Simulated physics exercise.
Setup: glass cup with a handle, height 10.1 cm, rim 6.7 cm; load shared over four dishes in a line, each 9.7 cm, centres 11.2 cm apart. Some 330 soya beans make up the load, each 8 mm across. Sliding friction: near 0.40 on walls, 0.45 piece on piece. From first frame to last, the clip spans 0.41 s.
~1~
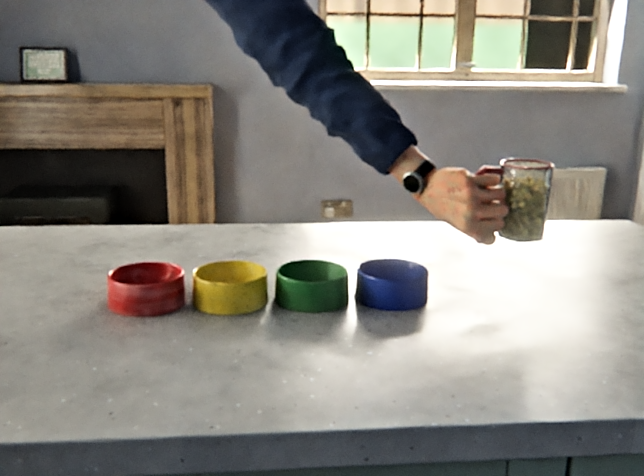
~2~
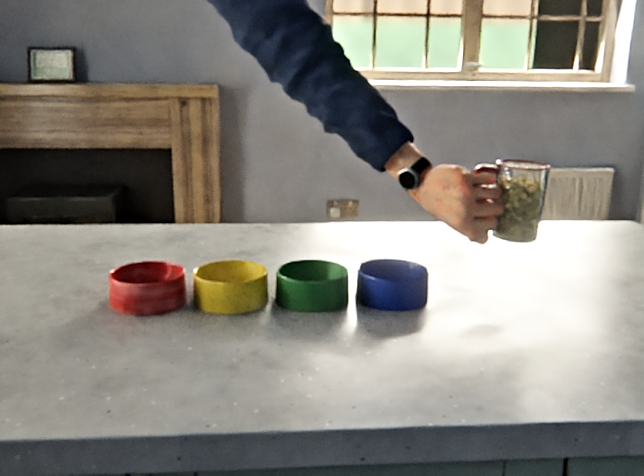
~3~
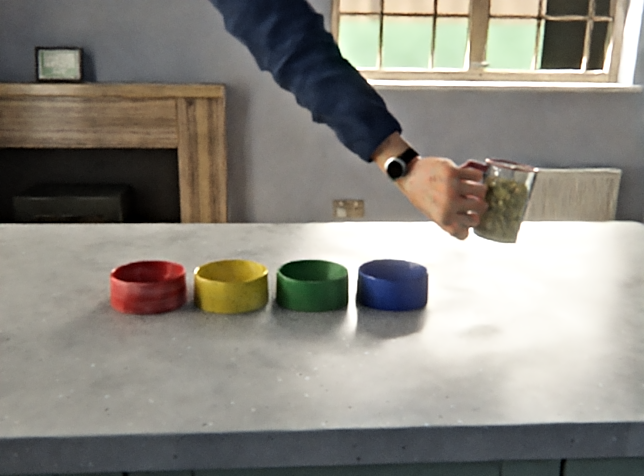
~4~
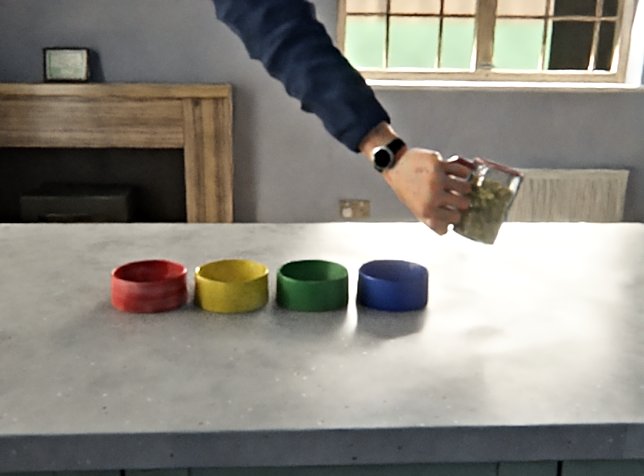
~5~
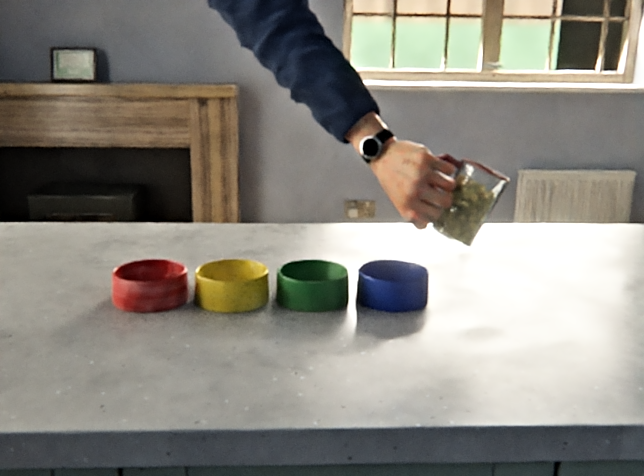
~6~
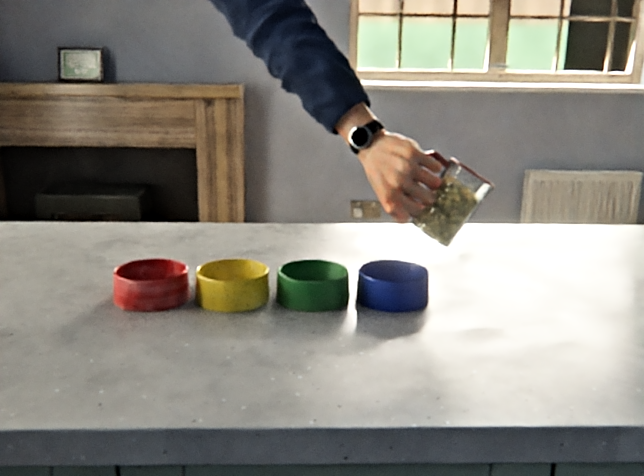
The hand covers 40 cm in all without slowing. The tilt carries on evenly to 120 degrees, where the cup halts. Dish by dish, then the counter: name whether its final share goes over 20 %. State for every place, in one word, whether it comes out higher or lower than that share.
Red dish: Lower, blue dish: Lower, green dish: Higher, yellow dish: Lower, counter: Higher.
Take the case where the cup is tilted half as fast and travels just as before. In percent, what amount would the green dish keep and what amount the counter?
Shares: Green at 80; counter at 20.
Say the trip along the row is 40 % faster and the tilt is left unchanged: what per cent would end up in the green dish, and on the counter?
In that case: Green 80, and counter 20.
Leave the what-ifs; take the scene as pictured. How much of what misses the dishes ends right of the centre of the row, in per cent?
Share on that side: Roughly 50 %.
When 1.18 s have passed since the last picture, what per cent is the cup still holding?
Around 30 in a hundred.
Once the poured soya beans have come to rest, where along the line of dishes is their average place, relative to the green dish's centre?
It ends up around 2 cm from that dish's centre, over to the left.
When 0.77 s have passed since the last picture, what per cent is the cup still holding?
That would be some 95 per cent.
Then, 0.46 s after the last picture, tilt 74 degrees; cup holds 100 %.
Then, 0.77 s after the last picture, tilt 102 degrees; cup holds 95 %, green 5 %.
Then, 1.18 s after the last picture, tilt 120 degrees; cup holds 30 %, green 40 %, yellow 5 %.
In the end, red 0 %, blue 0 %, green 70 %, yellow 5 %, counter 25 %.
